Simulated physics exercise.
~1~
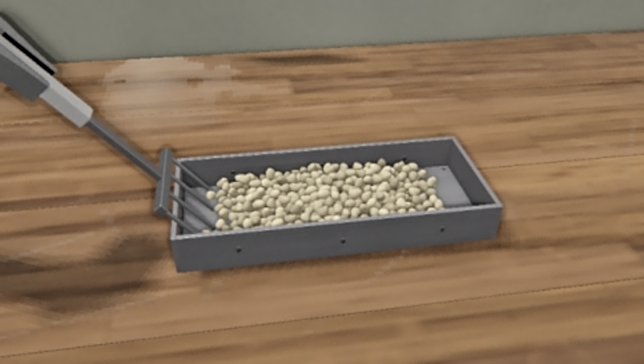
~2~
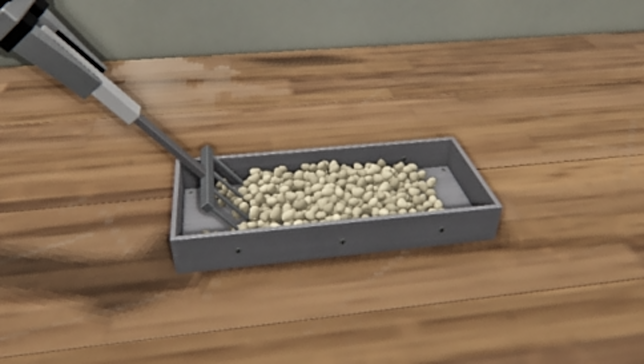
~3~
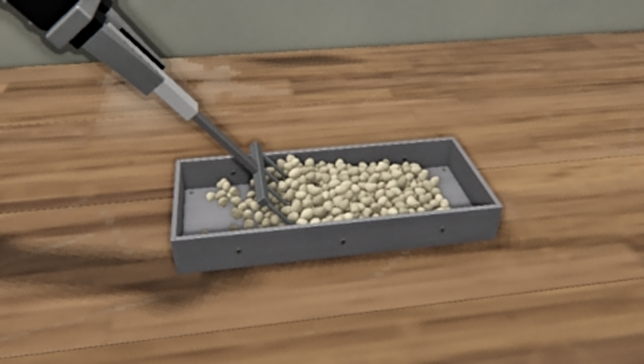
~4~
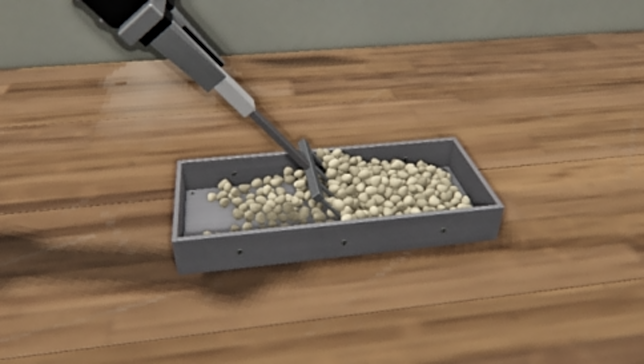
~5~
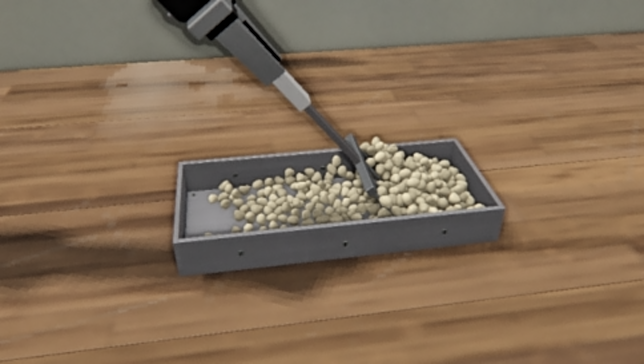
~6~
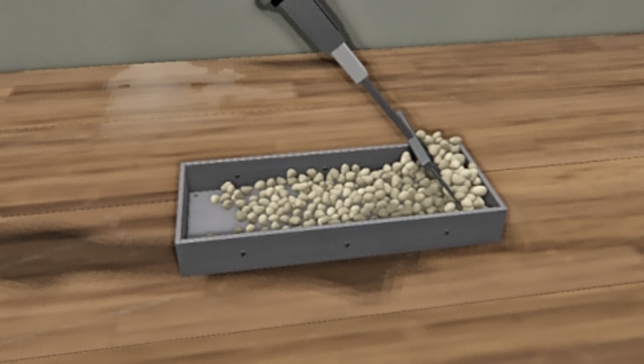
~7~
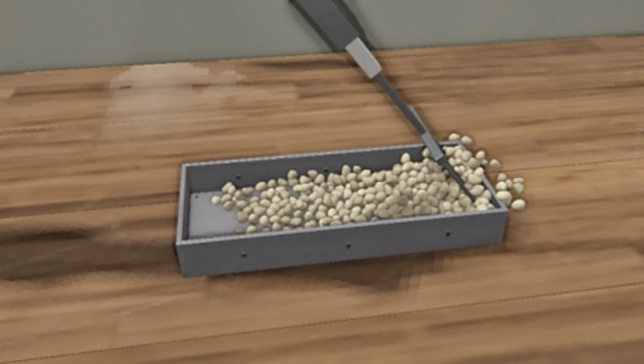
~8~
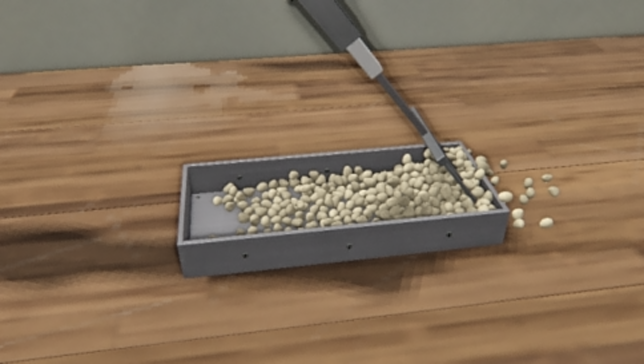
On a wooden tabletop, a robot-held fork pushes pale beans rightward through a gray tray, spilling some over the far end.
